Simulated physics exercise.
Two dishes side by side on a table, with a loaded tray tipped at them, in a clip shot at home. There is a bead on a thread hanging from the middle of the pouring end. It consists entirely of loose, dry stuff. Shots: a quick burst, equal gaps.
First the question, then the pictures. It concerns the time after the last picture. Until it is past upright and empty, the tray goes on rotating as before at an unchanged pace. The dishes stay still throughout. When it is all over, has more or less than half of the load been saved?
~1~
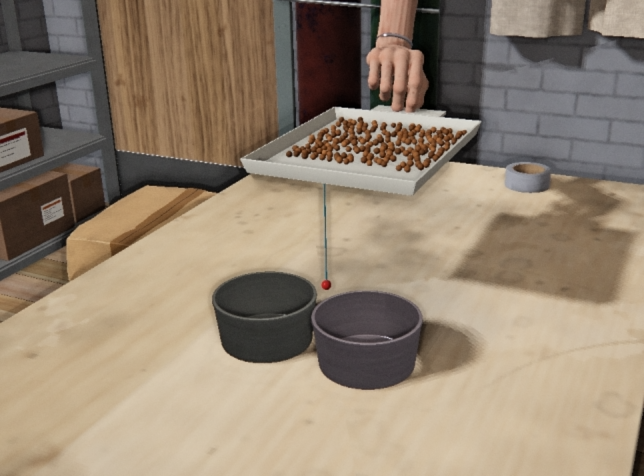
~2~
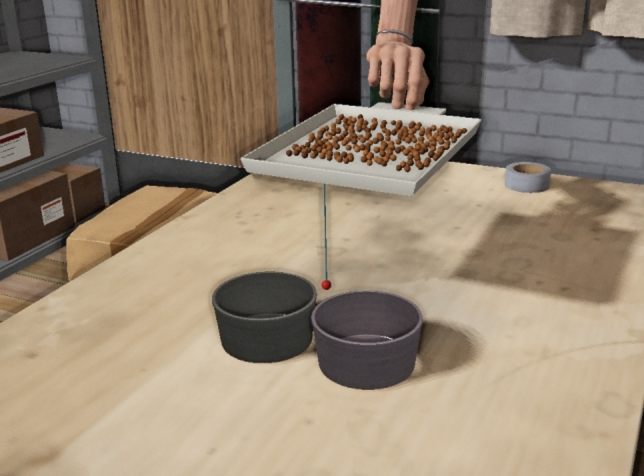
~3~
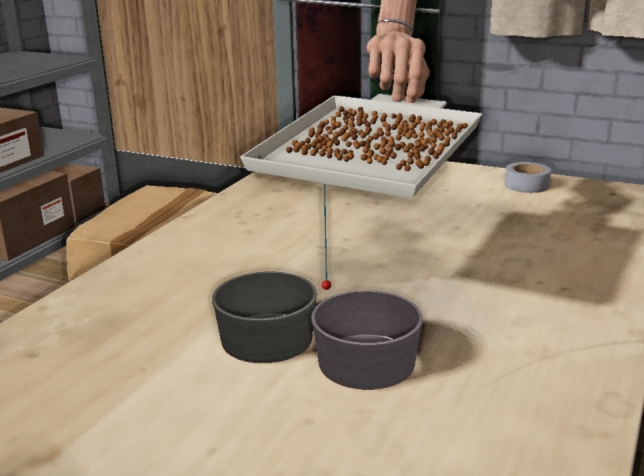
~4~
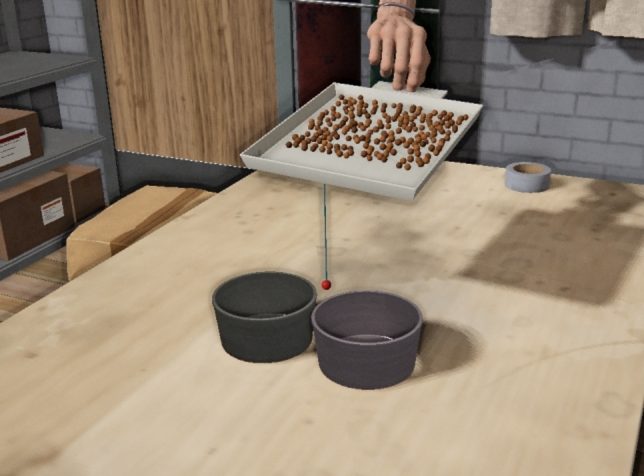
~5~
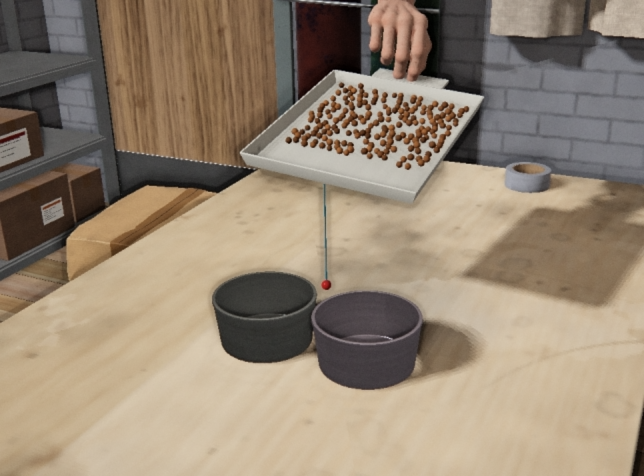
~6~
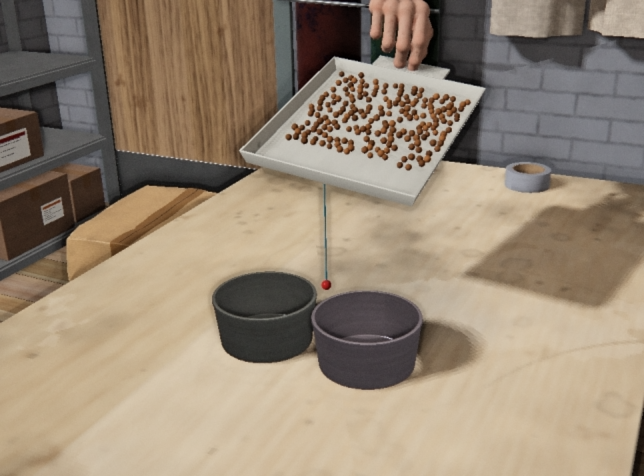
The dishes secure over fifty percent.
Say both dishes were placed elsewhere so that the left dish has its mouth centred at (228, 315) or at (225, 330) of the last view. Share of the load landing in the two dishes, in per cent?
Close to 20 in a hundred first, close to 10 in a hundred second.
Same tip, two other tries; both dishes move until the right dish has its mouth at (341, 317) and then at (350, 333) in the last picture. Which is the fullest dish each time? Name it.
In turn: The right-side dish; the right-side dish.
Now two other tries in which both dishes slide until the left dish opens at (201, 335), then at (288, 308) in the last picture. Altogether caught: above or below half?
For the two places in order: A minority share, a majority share.
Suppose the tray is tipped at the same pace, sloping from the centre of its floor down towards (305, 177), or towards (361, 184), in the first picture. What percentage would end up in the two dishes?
About 80 %, then 80 %.
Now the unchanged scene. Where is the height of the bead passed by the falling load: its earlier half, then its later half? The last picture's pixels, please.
Near (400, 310) and later near (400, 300).
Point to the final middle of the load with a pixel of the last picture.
Once nothing moves, the middle sits near (375, 359).
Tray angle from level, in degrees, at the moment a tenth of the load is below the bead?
Approx. reading: About 60°.
Soon after the last picture, tray tipped steeply; most on the tray; a small part in the right dish; a stray few outside both; a small part in the air.
A little later, tray tipped right over; a small part on the tray; about two thirds in the right dish; a small part outside both; a small part in the air.
Later still, tray tipped past a quarter turn; most in the right dish; about a quarter outside both.
At rest, tray tipped past a quarter turn; most in the right dish; none in the left dish; about a quarter outside both.
